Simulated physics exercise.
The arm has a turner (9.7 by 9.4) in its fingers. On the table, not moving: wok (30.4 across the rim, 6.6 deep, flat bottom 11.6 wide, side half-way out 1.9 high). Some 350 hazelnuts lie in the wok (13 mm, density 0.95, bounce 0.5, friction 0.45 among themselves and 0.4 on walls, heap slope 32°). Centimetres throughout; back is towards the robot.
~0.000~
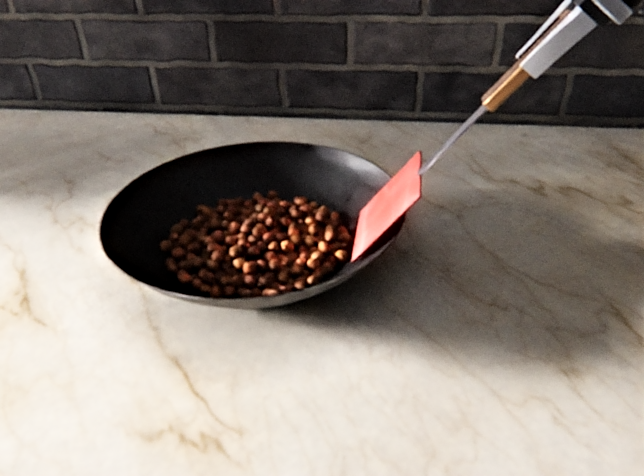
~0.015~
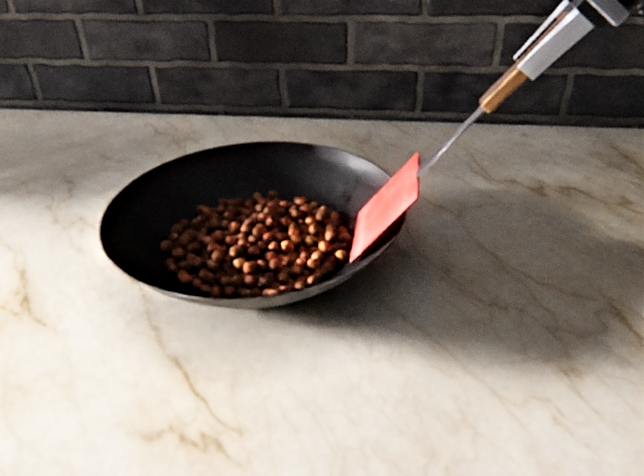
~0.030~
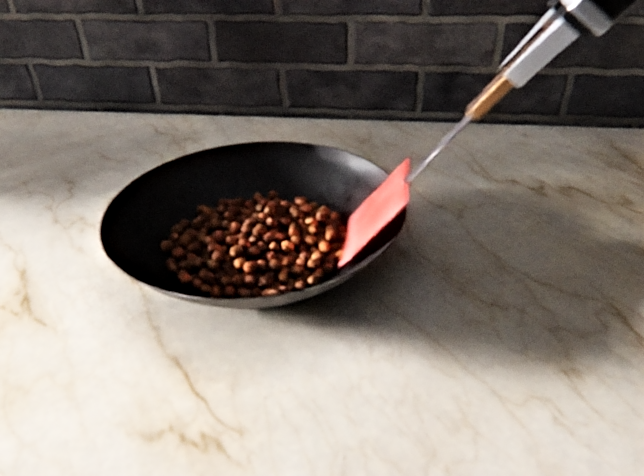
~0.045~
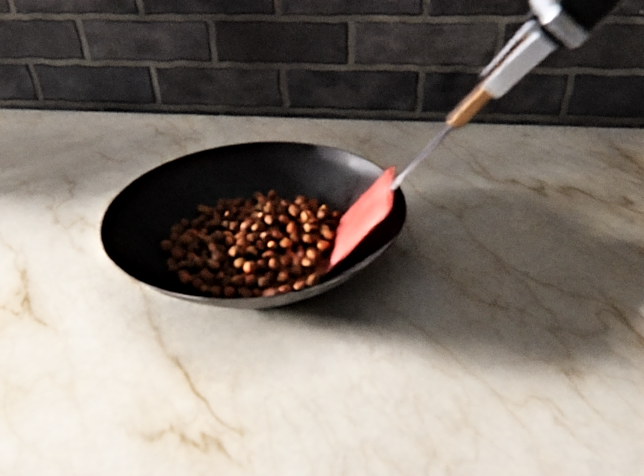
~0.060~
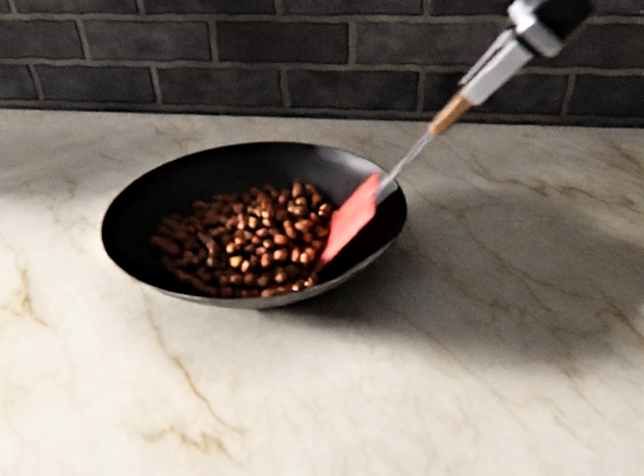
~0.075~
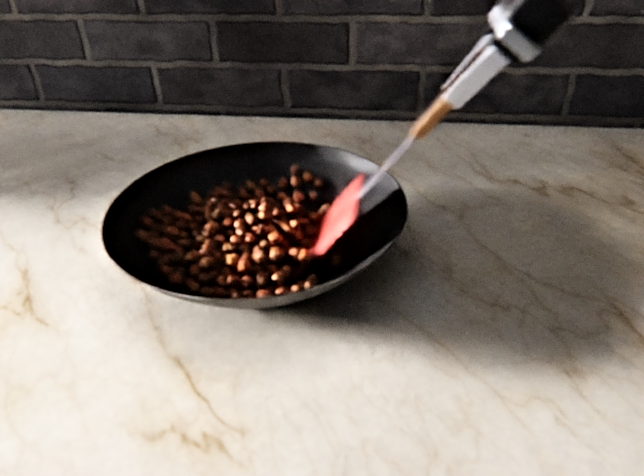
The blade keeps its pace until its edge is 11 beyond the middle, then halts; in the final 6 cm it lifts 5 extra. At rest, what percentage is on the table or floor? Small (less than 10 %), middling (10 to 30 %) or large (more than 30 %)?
A large share, more than 30 %, ends on the table or floor.
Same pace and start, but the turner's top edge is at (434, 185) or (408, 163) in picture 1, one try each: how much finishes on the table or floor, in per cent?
About 35 and 45 per cent.
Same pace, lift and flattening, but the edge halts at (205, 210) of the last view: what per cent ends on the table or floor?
About 10 per cent.
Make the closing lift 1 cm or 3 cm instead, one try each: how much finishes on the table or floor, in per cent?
About 50 and 40 per cent.
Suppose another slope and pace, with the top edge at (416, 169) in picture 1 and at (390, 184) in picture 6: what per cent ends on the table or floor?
About 20 per cent.
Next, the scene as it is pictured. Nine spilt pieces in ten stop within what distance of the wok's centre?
Roughly 90 cm.
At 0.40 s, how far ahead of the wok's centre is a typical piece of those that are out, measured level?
Some 28 cm.
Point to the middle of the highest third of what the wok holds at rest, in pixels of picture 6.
At about (199, 231).
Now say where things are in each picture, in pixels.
Turner top edge at (421, 172), sloping 52°; upper third of the load around (250, 237), from x 165 to 345, top at y 195; 352 in the wok, in the first frame.
Turner top edge at (419, 173), sloping 52°; upper third of the load around (251, 237), from x 165 to 345, top at y 195, in the second frame.
Turner top edge at (408, 179), sloping 52°; upper third of the load around (251, 237), from x 165 to 345, top at y 195, in the third frame.
Turner top edge at (392, 187), sloping 52°; upper third of the load around (256, 235), from x 165 to 340, top at y 195, in the fourth frame.
Turner top edge at (375, 192), sloping 52°; upper third of the load around (250, 229), from x 160 to 335, top at y 185, in the fifth frame.
Turner top edge at (359, 195), sloping 52°; upper third of the load around (237, 226), from x 145 to 340, top at y 170; 352 in the wok, in the sixth frame.
After 0.12 s, sloping 52°, highest piece 8 above the table; 352 in the wok.
After 0.17 s, sloping 52°, highest piece 10 above the table; 343 in the wok, 9 on the blade or in flight.
After 0.40 s, sloping 52°, highest piece 21 above the table; 210 in the wok, 54 on the table or floor, 88 on the blade or in flight.
After 1.45 s, sloping 52°, highest piece 4 above the table; 209 in the wok, 143 on the table or floor.
At rest, 209 in the wok, 143 on the table or floor. That is 41 % on the table or floor.
